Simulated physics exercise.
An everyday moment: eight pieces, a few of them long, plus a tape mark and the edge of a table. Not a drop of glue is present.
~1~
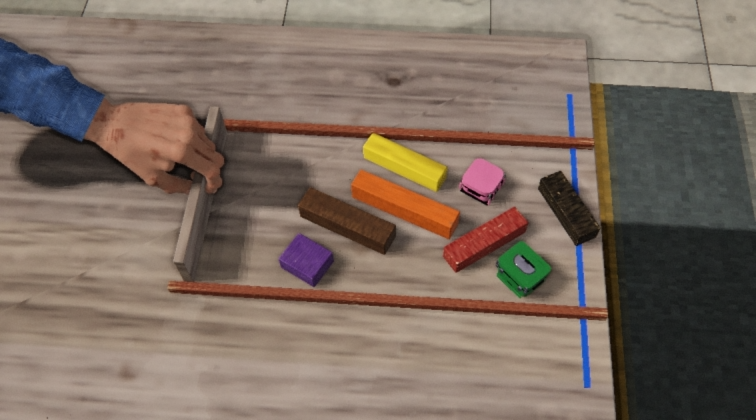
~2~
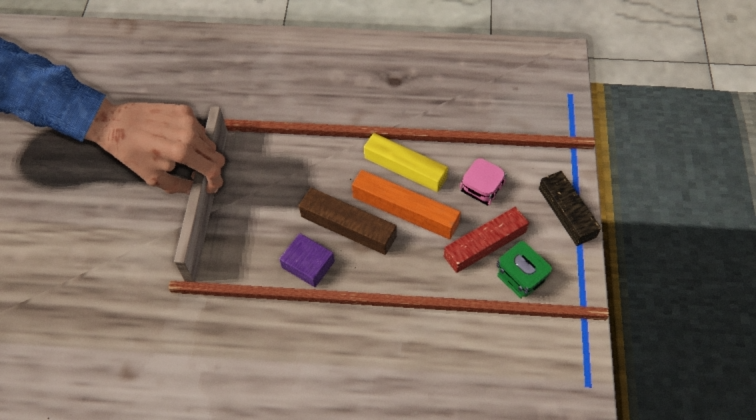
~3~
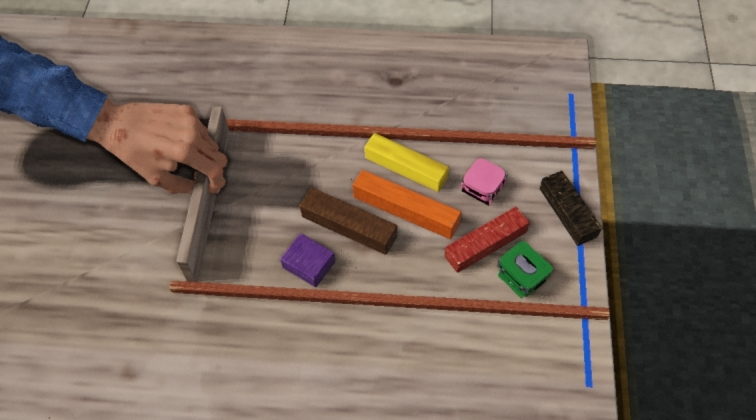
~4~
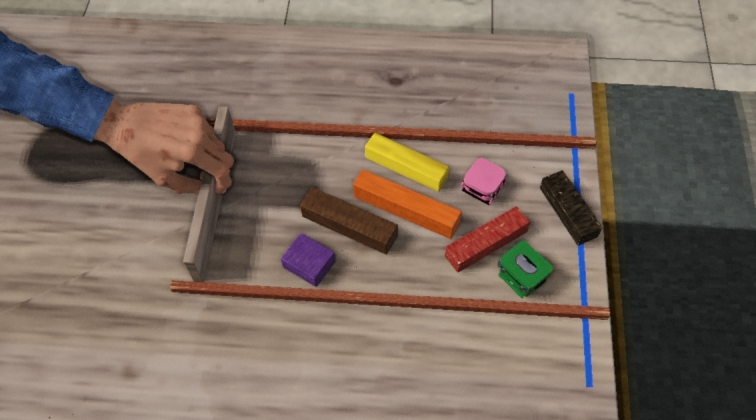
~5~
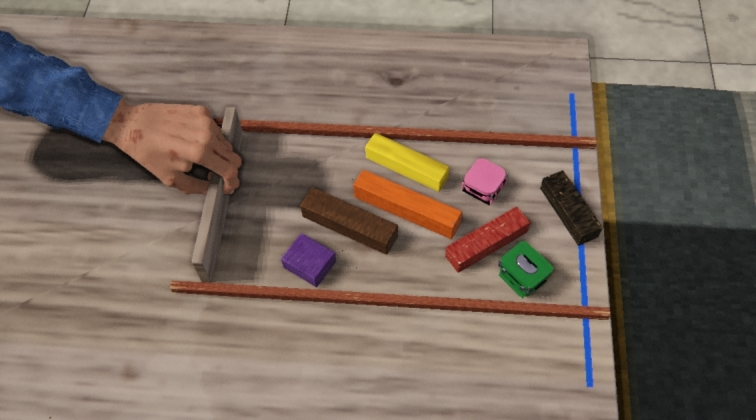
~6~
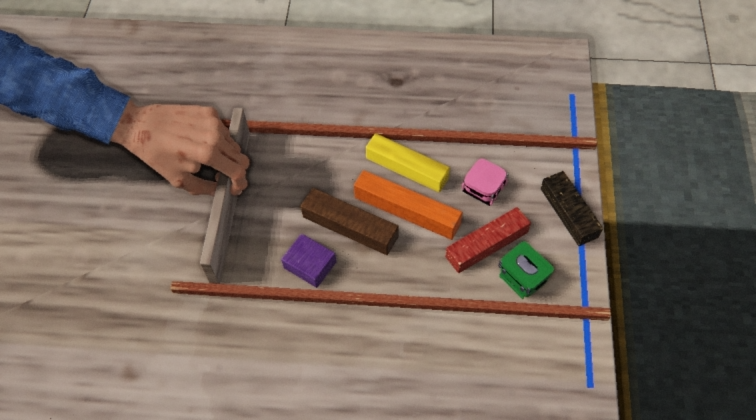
A hand slowly sliding an upright board a short way right between two rails, toward colourful blocks and bars lying still.
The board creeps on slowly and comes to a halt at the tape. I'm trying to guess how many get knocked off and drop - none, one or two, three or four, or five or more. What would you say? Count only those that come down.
I would say five or more.
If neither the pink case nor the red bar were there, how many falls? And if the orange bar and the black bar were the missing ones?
The first try gives 5, the second gives 5.
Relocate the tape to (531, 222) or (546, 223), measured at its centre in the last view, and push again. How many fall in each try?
Try by try, 3 and 4.
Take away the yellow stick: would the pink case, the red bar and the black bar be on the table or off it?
Well, the pink case is left in place, the red bar topples off and the black bar topples off.
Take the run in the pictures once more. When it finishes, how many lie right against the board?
It adds up to 1.
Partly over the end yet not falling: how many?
1 of them.
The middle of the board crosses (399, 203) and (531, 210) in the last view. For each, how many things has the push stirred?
That gives 7 for the first and 8 for the second.
Early on, none off yet; black bar at rest near (571, 208); green case at rest near (525, 271); red bar at rest near (488, 240).
A while later, none off yet; black bar travelled a little near (587, 203); green case travelled well along near (599, 285); red bar travelled about its own width near (570, 264).
Finally, the number that fall off is five or more; lost, brown bar, yellow stick, orange bar, pink case, red bar, green case and black bar.
